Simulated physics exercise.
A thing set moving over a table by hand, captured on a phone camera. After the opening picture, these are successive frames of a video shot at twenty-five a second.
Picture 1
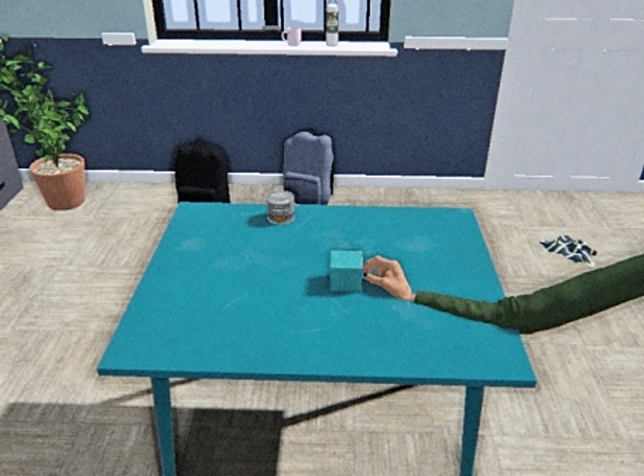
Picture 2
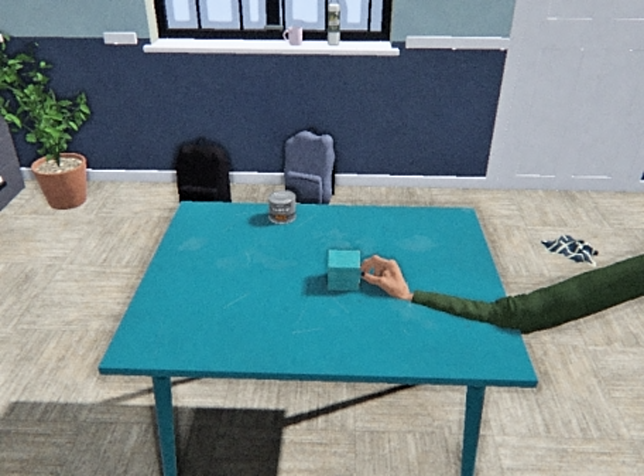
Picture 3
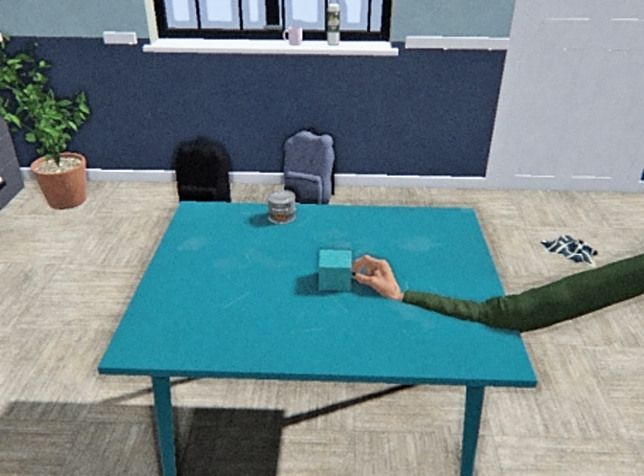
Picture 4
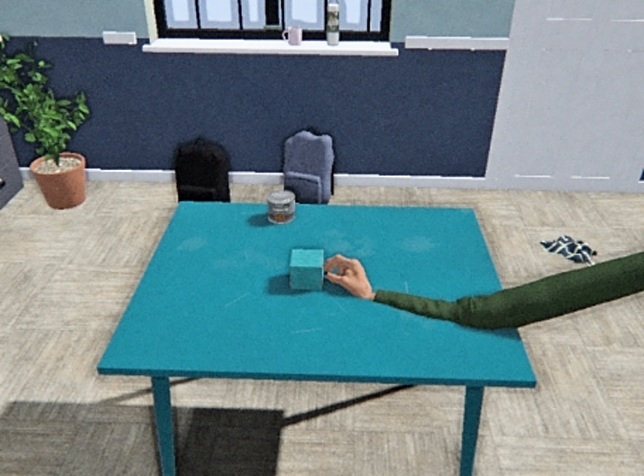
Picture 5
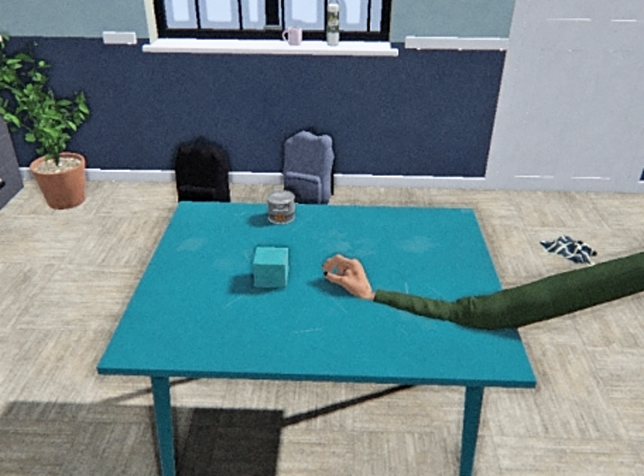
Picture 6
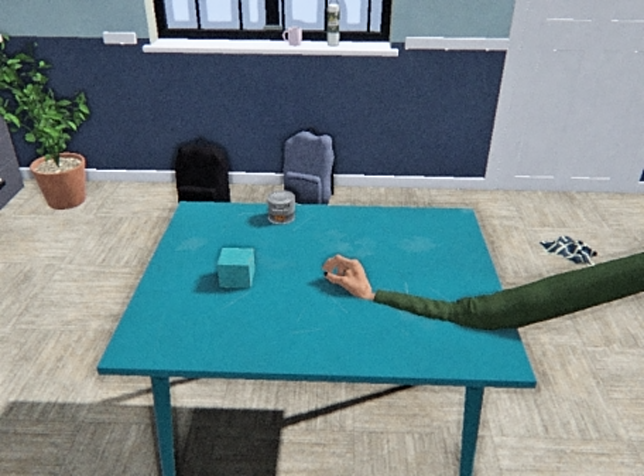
A hand in a green sleeve pushed a small turquoise block to the left across a teal table, then stayed still while the block slid farther left on its own, away from the fingers.
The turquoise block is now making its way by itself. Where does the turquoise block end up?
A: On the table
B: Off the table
B, off the table.
Then, 0.30 s past the last view, turquoise block now off the table.
Then, 0.50 s past the last view, things are still on the move.
Finally, off the table, turquoise block.
